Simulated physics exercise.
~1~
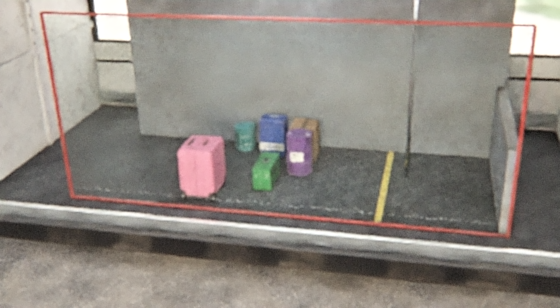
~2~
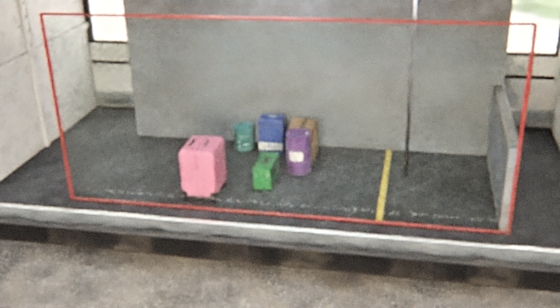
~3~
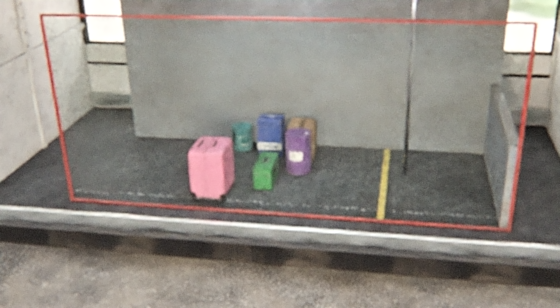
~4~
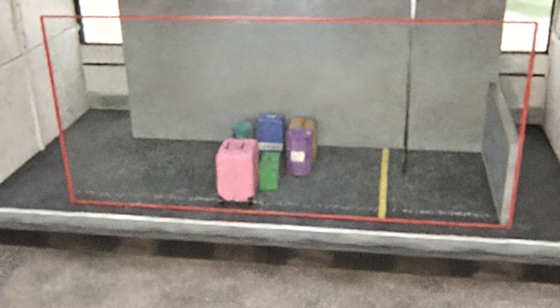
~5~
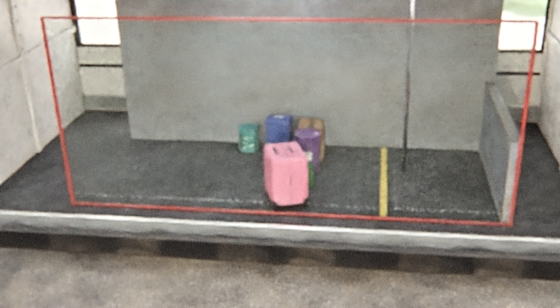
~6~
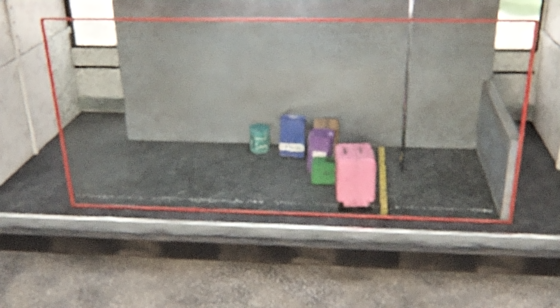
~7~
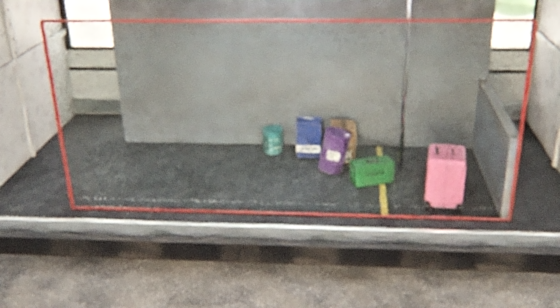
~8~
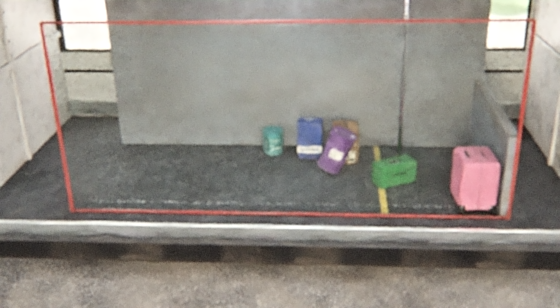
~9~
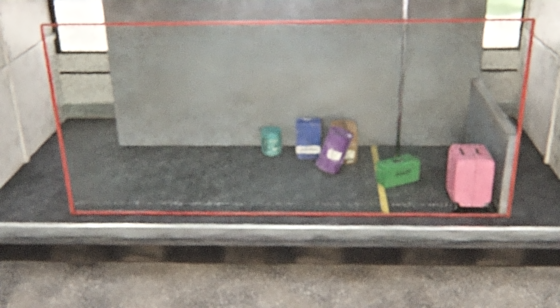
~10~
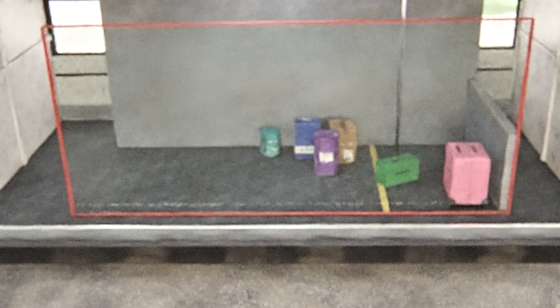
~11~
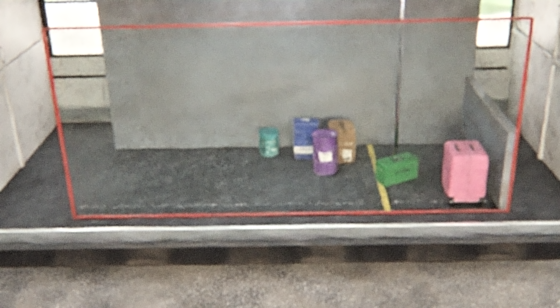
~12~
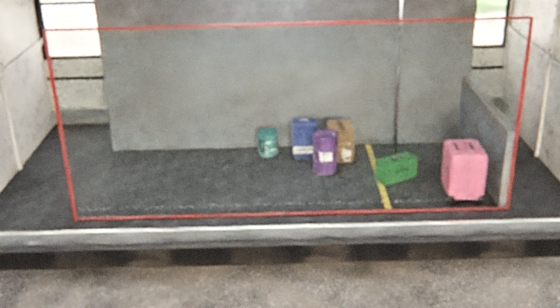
Pink wheeled case rolling right across a grey bay, other luggage shifting after it, green toolbox and case stopping beyond yellow line.
